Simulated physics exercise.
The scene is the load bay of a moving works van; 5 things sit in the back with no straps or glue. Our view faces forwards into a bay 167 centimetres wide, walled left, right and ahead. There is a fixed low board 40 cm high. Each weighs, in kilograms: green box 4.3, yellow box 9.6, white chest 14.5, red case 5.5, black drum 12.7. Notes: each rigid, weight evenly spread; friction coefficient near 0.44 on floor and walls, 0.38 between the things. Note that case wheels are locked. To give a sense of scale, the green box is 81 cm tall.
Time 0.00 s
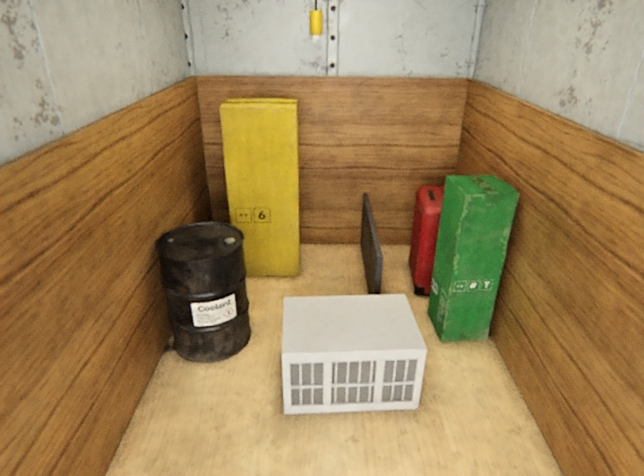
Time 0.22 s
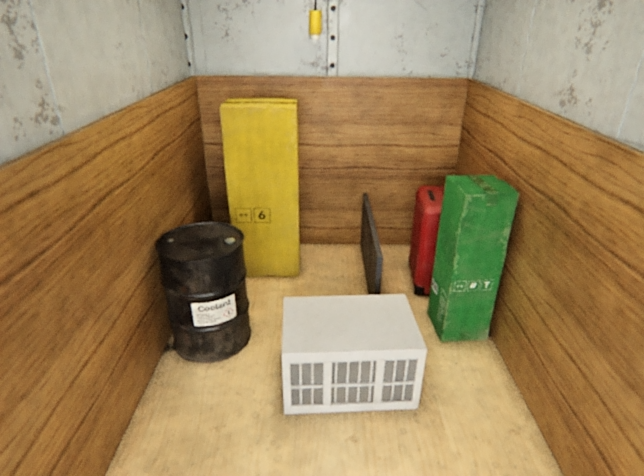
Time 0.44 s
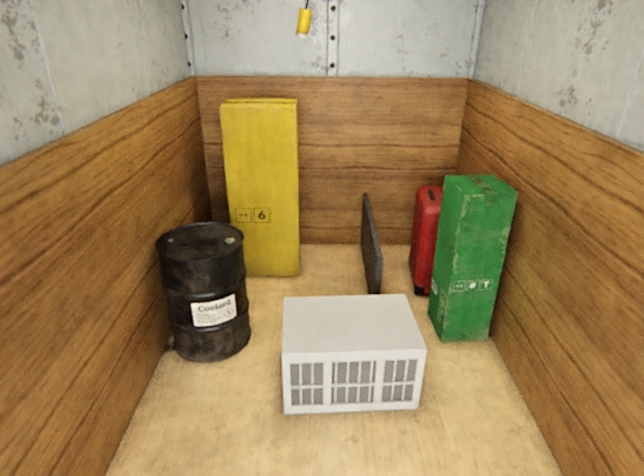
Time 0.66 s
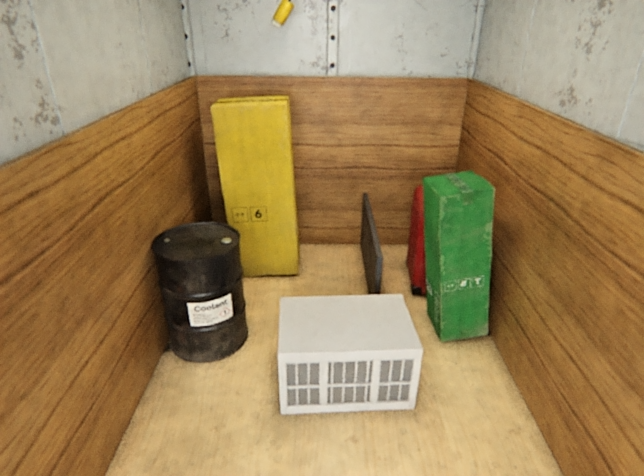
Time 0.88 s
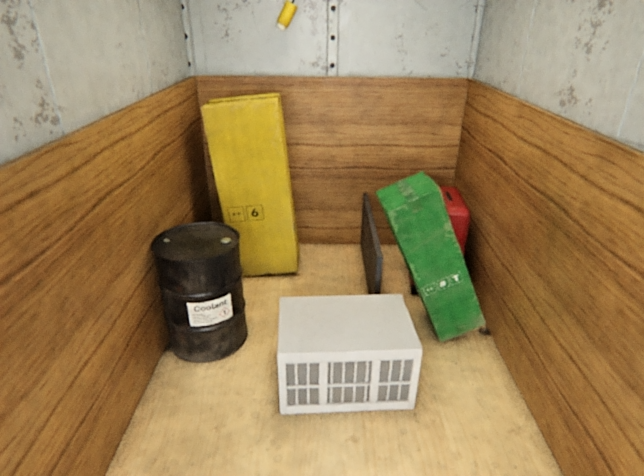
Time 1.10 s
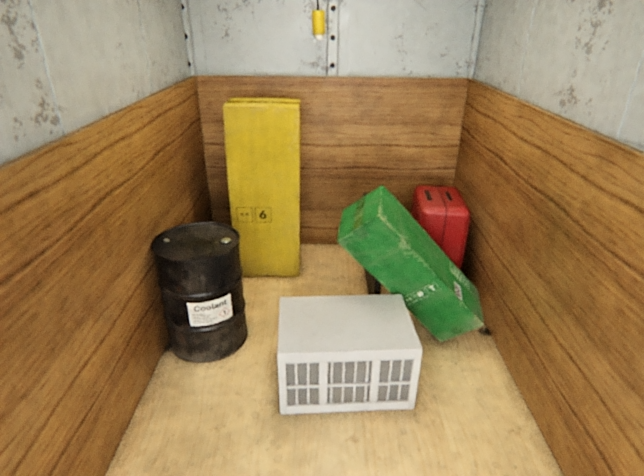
Green box tilting steadily left in front of a red case in a van's load bay, while a yellow box briefly leans left and straightens.
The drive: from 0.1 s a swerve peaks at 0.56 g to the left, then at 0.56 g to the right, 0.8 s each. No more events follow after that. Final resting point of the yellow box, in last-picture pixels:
Roughly (334, 197).
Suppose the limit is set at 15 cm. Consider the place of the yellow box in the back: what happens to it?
As for the yellow box, it gets displaced.
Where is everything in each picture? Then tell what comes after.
The first frame shows steady run; yellow box (265, 192); green box (467, 261).
The second frame shows force 0.17 g left; black drum (207, 291).
The third frame shows force 0.48 g left; green box (467, 261); white chest (348, 351).
The fourth frame shows force 0.34 g left; green box (456, 259) leaning 8°.
The fifth frame shows steady run; green box (432, 260) leaning 25°; white chest (344, 351).
The sixth frame shows force 0.28 g right; yellow box (266, 192); red case (435, 240) slid 2 cm.
After 1.30 s, force 0.56 g right; yellow box leaning 11° near (283, 188); green box leaning 55°.
After 1.50 s, force 0.28 g right; yellow box leaning 31° near (315, 188); green box leaning 56°.
After 1.70 s, steady run; yellow box leaning 57° near (342, 191); green box leaning 56°.
At rest (2.6 s), tipped over in the back, green box and yellow box; the other 3 in place, give or take 15 cm. In the last view, yellow box near (334, 197).
